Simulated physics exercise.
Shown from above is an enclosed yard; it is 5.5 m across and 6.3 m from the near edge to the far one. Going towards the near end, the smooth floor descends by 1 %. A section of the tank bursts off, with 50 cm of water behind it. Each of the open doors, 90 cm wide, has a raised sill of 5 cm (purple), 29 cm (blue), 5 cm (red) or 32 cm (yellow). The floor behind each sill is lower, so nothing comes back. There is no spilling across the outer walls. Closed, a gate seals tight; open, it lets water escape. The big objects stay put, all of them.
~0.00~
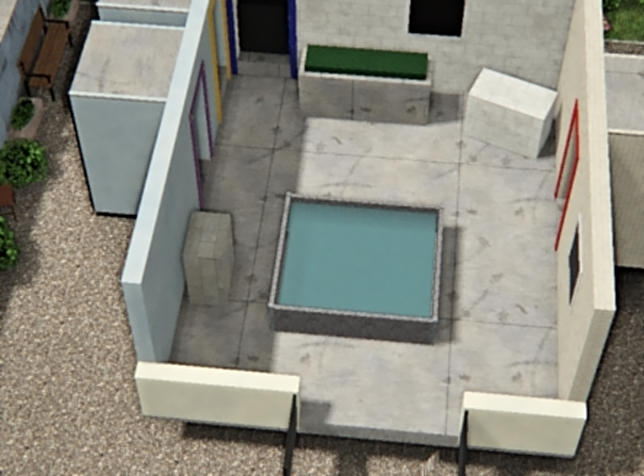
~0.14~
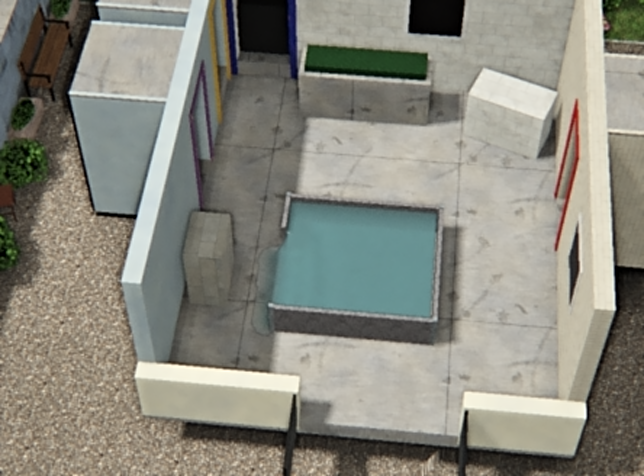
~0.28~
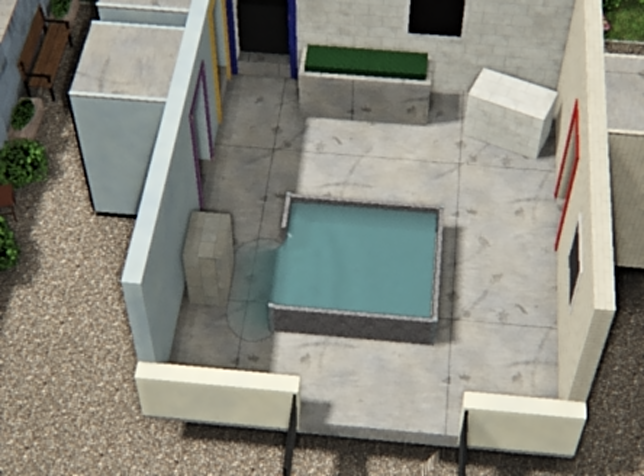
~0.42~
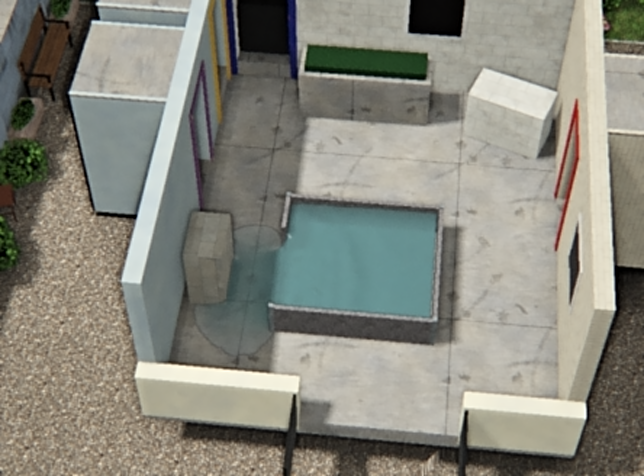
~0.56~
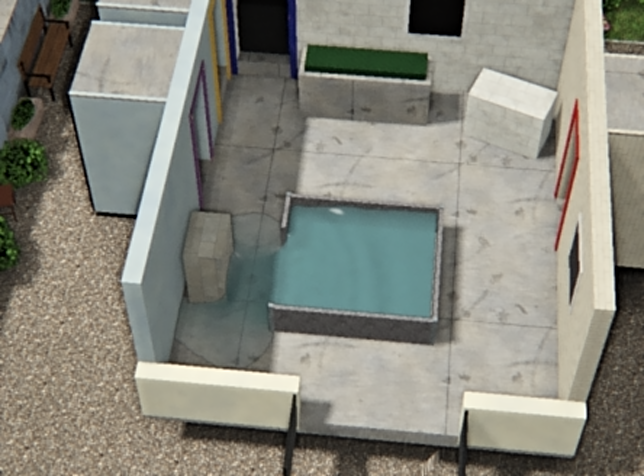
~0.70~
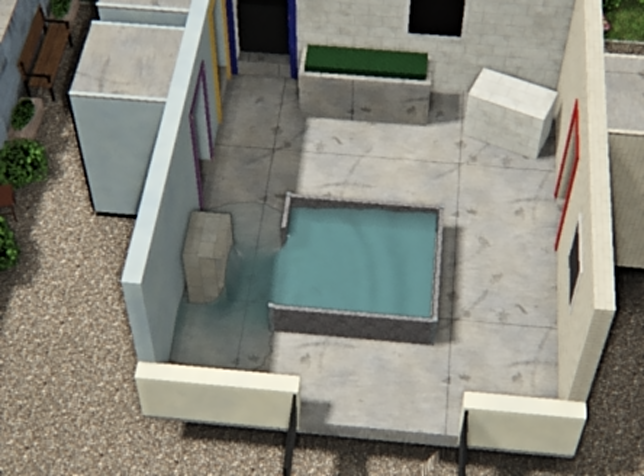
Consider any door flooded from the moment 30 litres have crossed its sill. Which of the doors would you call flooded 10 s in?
I would call the purple door flooded; I would call the blue door not flooded; I would call the red door not flooded; I would call the yellow door not flooded.
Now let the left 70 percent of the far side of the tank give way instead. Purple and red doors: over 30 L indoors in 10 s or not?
Purple: Exceeding the limit; red: Exceeding the limit.
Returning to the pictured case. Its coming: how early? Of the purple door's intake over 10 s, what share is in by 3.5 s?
Estimate: Around 50 per cent.
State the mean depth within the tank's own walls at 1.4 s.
It averages close to 35 centimetres.
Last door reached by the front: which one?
The red door.
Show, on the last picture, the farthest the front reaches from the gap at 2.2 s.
I'd mark it close to (229, 80).
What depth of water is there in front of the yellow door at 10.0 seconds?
Around 6.0 cm deep.
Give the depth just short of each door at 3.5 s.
Depths in cm: Purple 10, blue 20, red 0, yellow 10.
After 1.4 s water covers 15 % of the floor and is deepest (47 cm) near (163, 393); purple door 9 cm at the sill, 0 L in, blue door not reached, red door not reached, yellow door not reached.
After 2.2 s water covers 30 % of the floor and is deepest (37 cm) near (176, 394); purple door 10 cm at the sill, 9 L in, blue door not reached, red door not reached, yellow door 3 cm at the sill, 0 L in.
After 3.5 s water covers 50 % of the floor and is deepest (26 cm) near (163, 393); purple door 10 cm at the sill, 31 L in, blue door 20 cm at the sill, 0 L in, red door not reached, yellow door 10 cm at the sill, 0 L in.
After 6.0 s water covers 75 % of the floor and is deepest (16 cm) near (214, 397); purple door 7 cm at the sill, 47 L in, blue door 12 cm at the sill, 0 L in, red door 1 cm at the sill, 0 L in, yellow door 12 cm at the sill, 0 L in.
After 10.0 s water covers 100 % of the floor and is deepest (10 cm) near (551, 241); purple door 7 cm at the sill, 59 L in, blue door 6 cm at the sill, 0 L in, red door 10 cm at the sill, 5 L in, yellow door 6 cm at the sill, 0 L in.
